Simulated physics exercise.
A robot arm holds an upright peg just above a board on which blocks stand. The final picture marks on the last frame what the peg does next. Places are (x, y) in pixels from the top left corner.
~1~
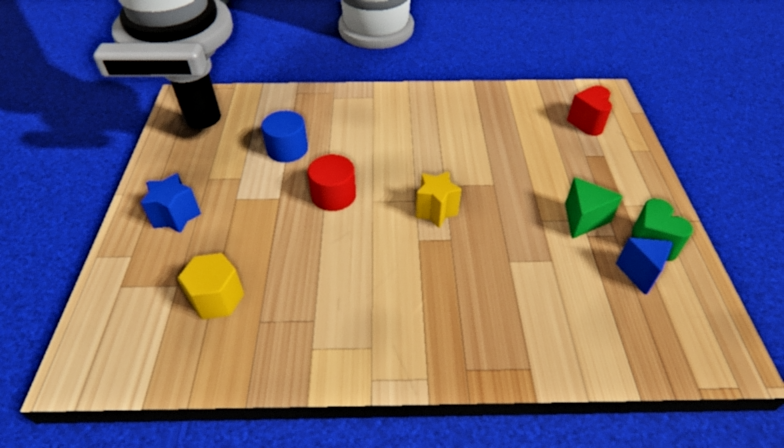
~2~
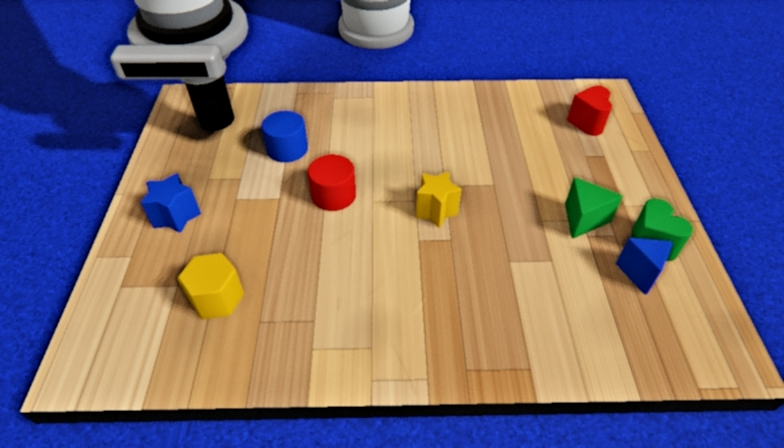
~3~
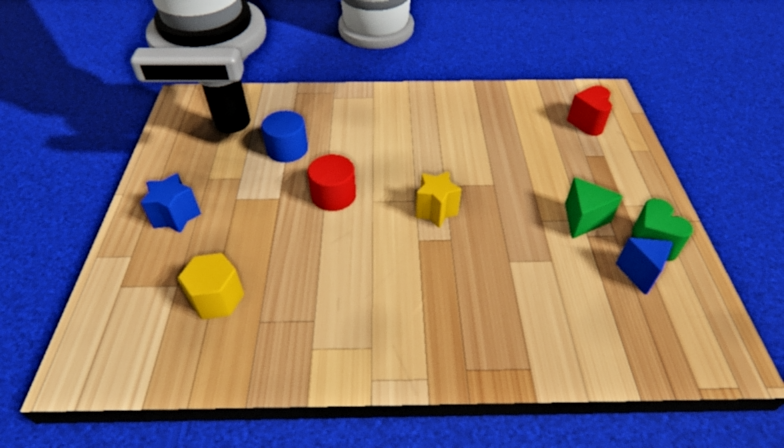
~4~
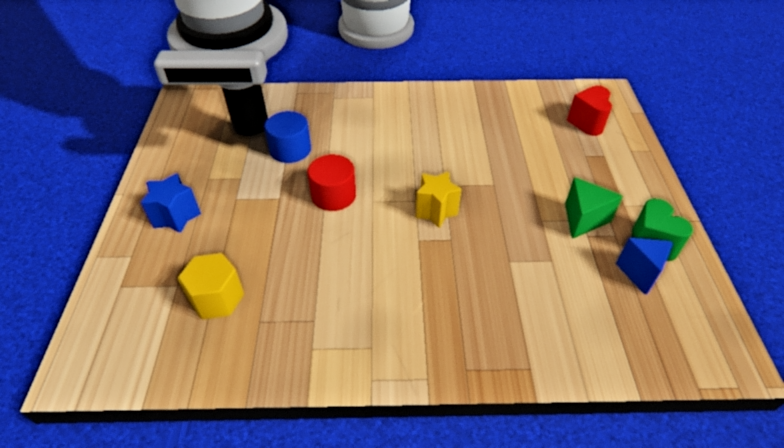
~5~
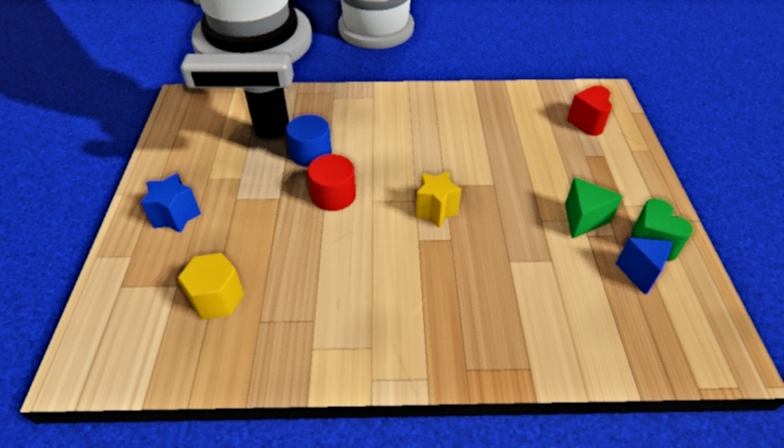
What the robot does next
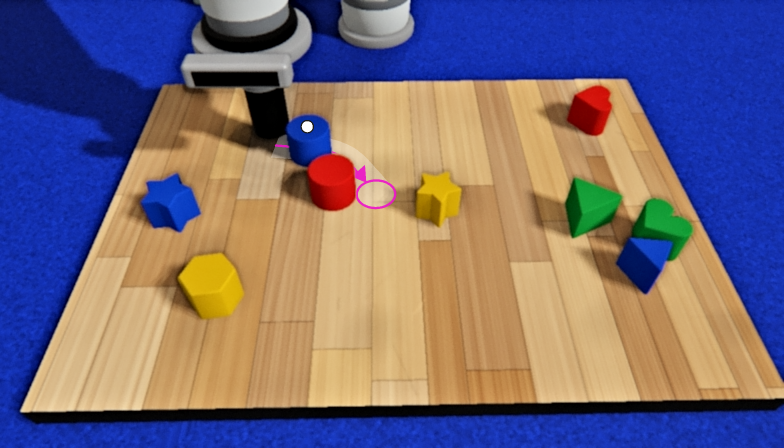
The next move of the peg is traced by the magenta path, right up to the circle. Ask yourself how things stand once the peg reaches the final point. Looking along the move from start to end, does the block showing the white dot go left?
In short: Yes.
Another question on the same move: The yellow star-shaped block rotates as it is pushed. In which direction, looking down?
Looking down: Clockwise.
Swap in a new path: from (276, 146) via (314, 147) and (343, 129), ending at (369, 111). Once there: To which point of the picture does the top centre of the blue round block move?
The centre of its top face lies at (352, 132).
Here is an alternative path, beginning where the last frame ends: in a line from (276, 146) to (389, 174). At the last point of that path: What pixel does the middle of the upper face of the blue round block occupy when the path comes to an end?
It ends at (431, 150).
Path on the board, from (276, 146) through (319, 149) and (352, 166) to (376, 194); the dot is on the blue round block.
What follows on the original path. One third of the way, peg (318, 132); blue round block (352, 135).
Two thirds of the way, peg (352, 150); blue round block (391, 150).
At the end, peg (375, 176); blue round block (418, 161); red round block (330, 176); yellow star-shaped block (445, 188), turned 20° clockwise.
